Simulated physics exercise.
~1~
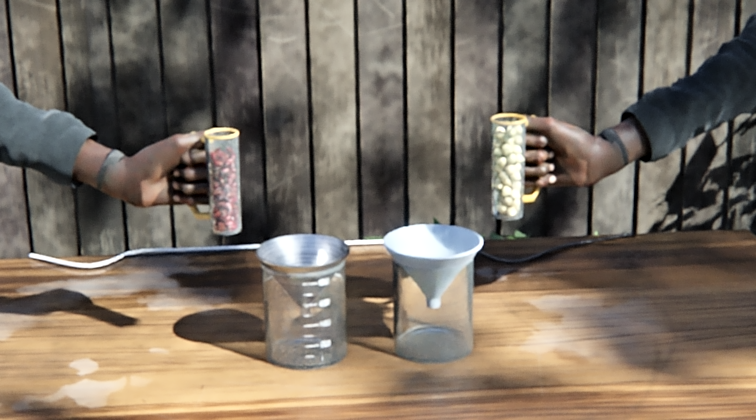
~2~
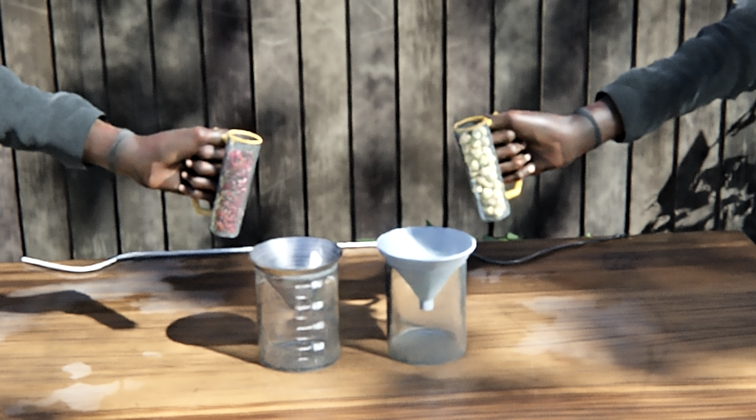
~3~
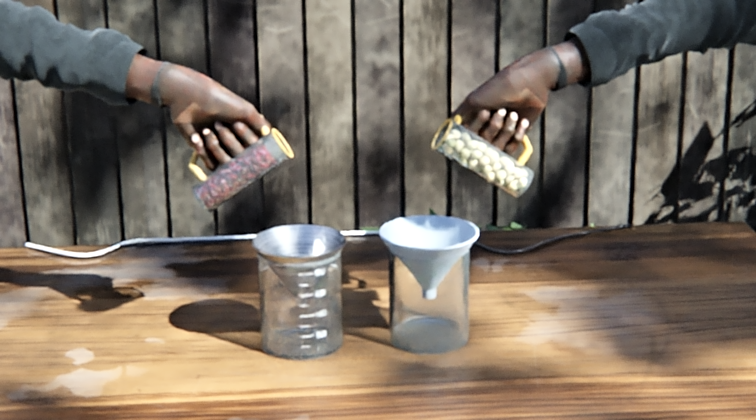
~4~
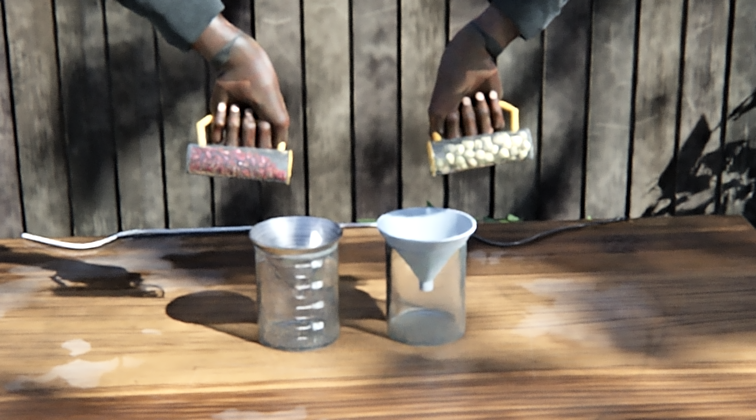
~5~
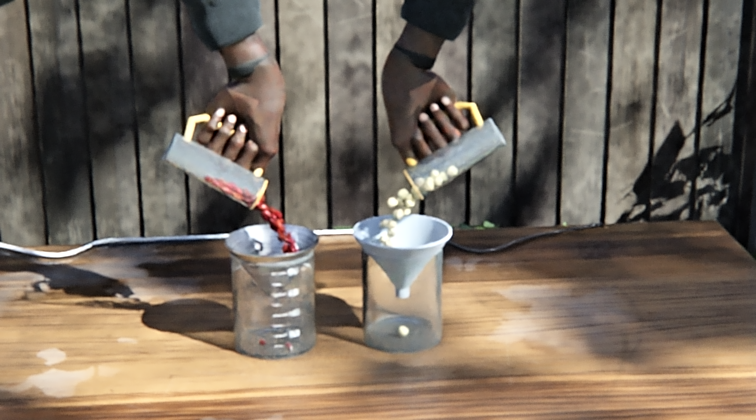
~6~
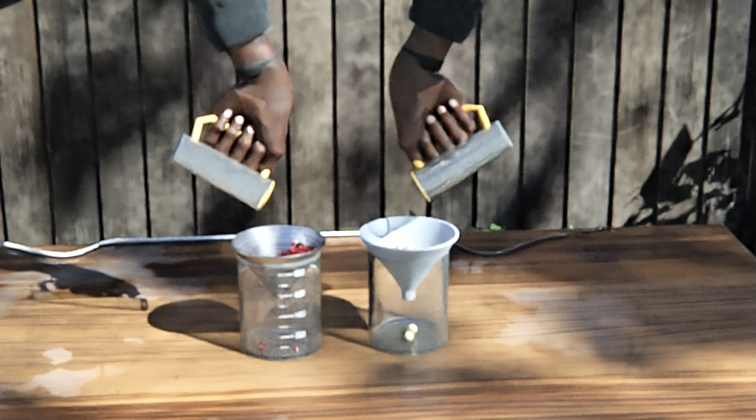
At first, two hands hold up clear cups with yellow rims and handles, the left one full of small red pieces and the right one full of pale ones, above a wooden table. Below them, two funnels sit in clear jars. The hands move inward and tilt the cups until they lie on their sides, with the contents still inside. Then both cups tip further, and red and pale pieces tumble into the funnels. By the end, the upturned cups look empty, red pieces show at the top of the left funnel, and only a few pieces lie in each jar.
